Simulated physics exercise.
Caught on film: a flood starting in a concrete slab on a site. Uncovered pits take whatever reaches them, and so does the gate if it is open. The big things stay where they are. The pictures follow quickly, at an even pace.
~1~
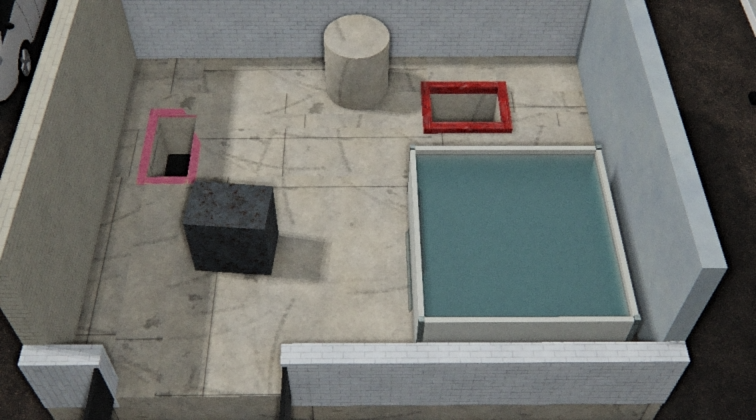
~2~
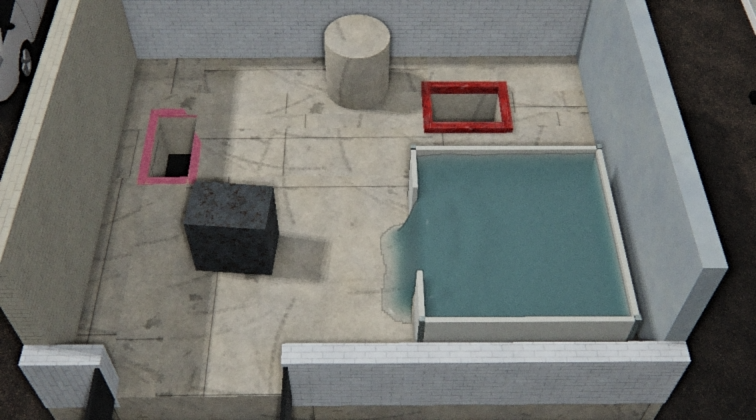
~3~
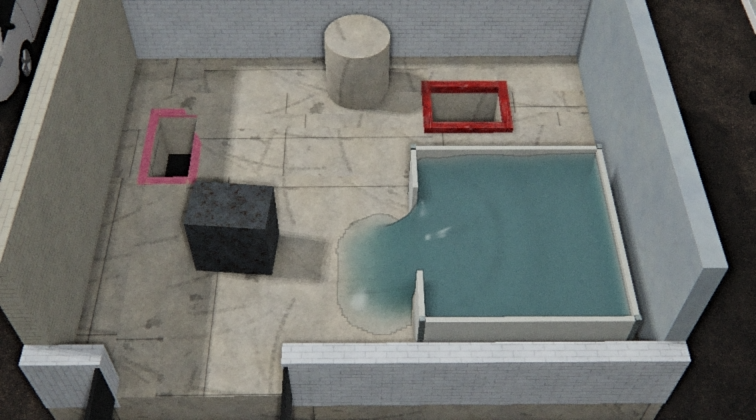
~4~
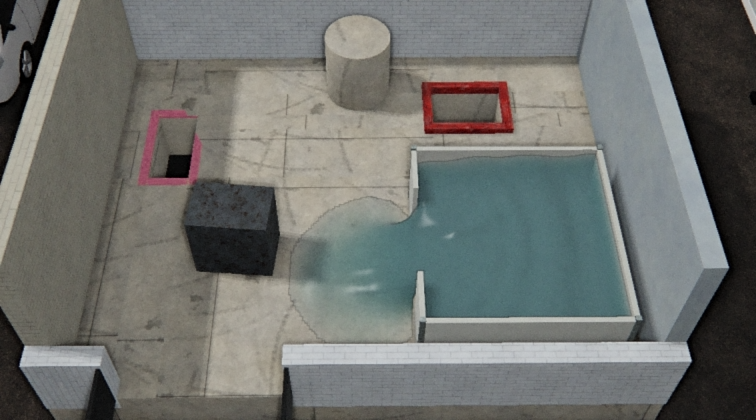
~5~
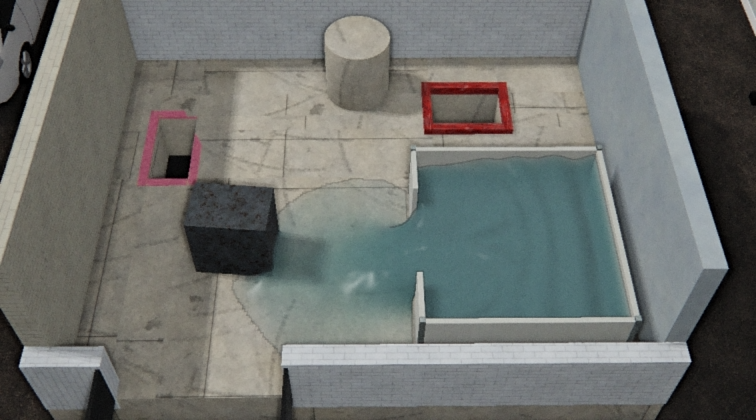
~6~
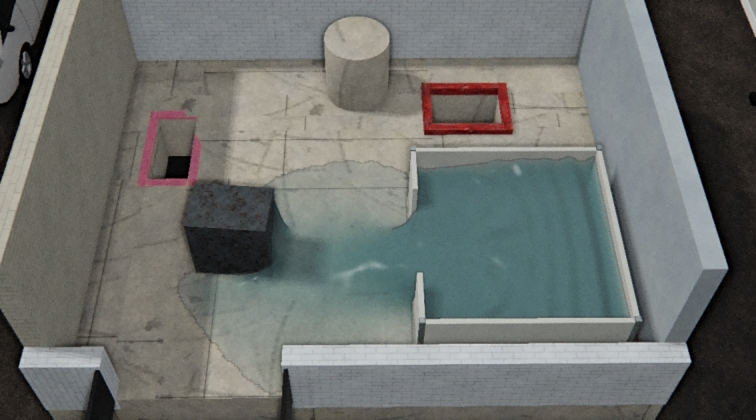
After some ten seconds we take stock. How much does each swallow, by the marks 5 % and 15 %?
The gate takes above 15 %; the pink pit takes above 15 %; the red pit takes not even 5 %.
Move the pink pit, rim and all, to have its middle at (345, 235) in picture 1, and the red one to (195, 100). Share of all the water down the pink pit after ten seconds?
In per cent: Pink 50.
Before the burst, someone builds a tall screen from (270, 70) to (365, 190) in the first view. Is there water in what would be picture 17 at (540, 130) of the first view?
Answer: Not flooded.
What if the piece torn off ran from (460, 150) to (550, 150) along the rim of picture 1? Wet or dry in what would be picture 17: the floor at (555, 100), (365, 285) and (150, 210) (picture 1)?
In turn: Wet, free of water, free of water.
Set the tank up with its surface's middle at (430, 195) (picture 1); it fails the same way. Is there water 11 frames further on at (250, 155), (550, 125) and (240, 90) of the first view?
As listed: Flooded, no water, under water.
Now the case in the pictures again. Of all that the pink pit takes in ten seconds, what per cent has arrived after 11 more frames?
Some 10 per cent.
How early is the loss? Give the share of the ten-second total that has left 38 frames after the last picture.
I make it 70 per cent.
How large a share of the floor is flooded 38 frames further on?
Close to 75 %.
A moment on, water covers 45 % of the floor; the gate 1 %, the pink pit 0 %, the red pit 0 %.
Next, water covers 60 % of the floor; the gate 6 %, the pink pit 3 %, the red pit 0 %.
Then, water covers 65 % of the floor; the gate 14 %, the pink pit 7 %, the red pit 0 %.
Later, water covers 75 % of the floor; the gate 24 %, the pink pit 19 %, the red pit 0 %.
In the end, water covers 90 % of the floor; the gate 32 %, the pink pit 29 %, the red pit 0 %.
